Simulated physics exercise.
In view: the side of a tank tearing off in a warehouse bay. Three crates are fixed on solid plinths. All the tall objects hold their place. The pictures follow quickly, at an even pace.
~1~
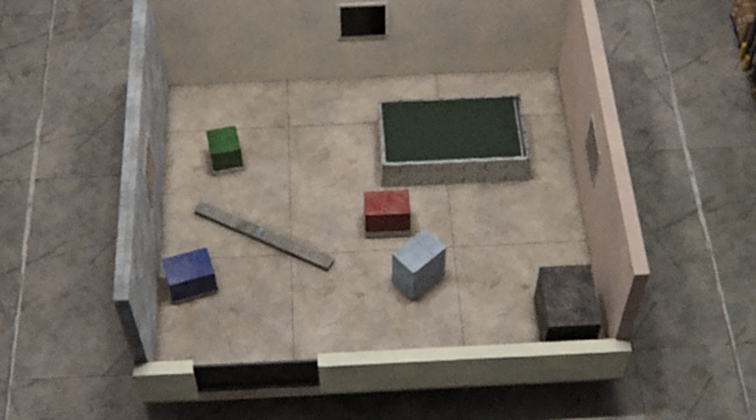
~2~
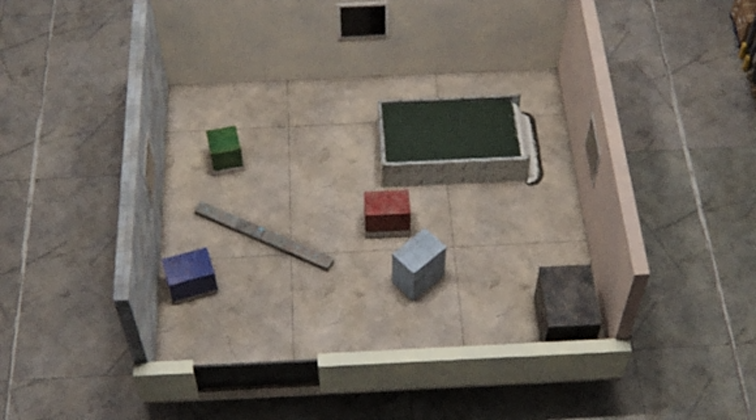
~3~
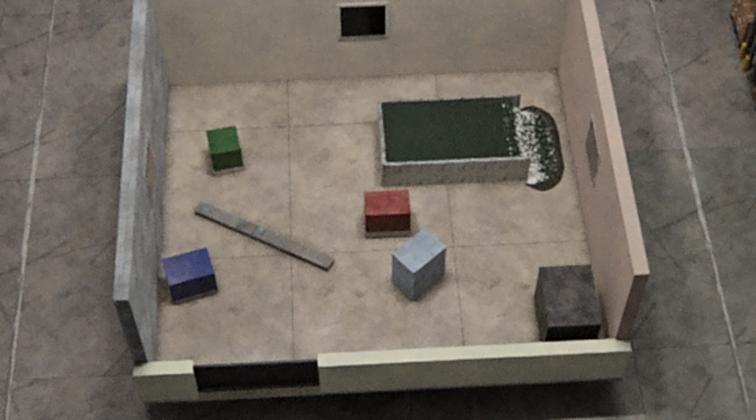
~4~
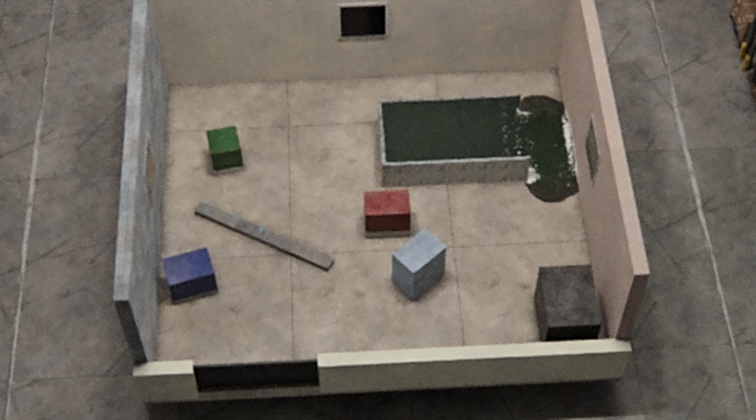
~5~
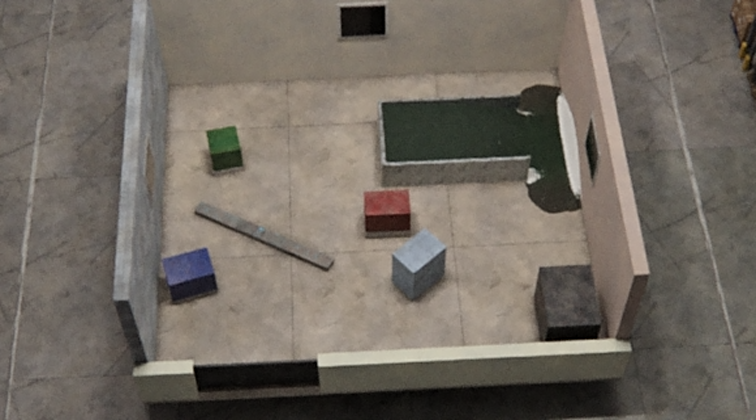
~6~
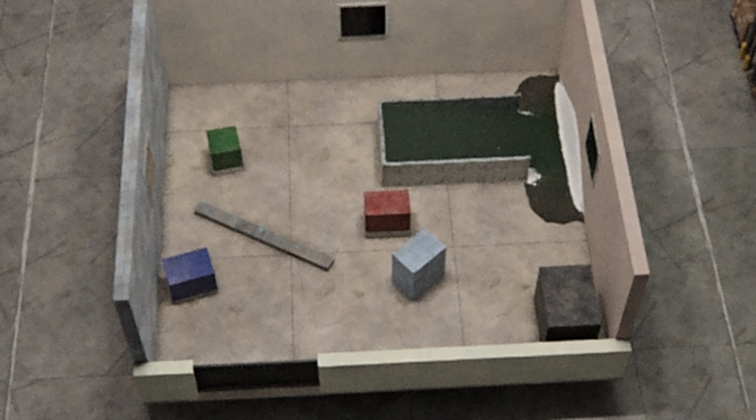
The footage shows a walled bay holding scattered blocks, a plank and an open tank of dark green water; the tank's right side gives way, and water pours out rightward, spreading across the floor to the right wall.
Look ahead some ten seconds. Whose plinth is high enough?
The green crate keeps dry; the red crate keeps dry; the blue crate is soaked.
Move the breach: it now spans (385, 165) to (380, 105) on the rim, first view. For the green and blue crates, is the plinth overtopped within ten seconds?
Then: Green crate is soaked, blue crate is topped.
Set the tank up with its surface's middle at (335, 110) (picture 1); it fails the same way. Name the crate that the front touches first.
That is the red one.
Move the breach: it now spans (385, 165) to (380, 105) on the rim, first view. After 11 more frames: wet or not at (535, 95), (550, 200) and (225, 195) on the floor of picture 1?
In turn: Clear, not flooded, wet.
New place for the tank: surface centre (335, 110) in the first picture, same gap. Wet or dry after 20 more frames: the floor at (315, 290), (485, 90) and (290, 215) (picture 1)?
As listed: No water, awash, no water.
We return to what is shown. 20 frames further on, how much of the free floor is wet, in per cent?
Close to 40 %.
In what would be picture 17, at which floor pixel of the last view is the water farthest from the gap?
I would point to (601, 359).
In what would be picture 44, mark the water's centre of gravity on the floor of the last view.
At about (403, 189).
A moment on, water covers 10 % of the floor; the green crate not reached, the red crate not reached, the blue crate not reached.
Next, water covers 20 % of the floor; the green crate not reached, the red crate not reached, the blue crate not reached.
Then, water covers 40 % of the floor; the green crate not reached, the red crate not reached, the blue crate not reached.
Later, water covers 75 % of the floor; the green crate water round its plinth, the red crate water round its plinth, the blue crate water round its plinth.
In the end, water covers 95 % of the floor; the green crate stayed above the water, the red crate stayed above the water, the blue crate was topped.
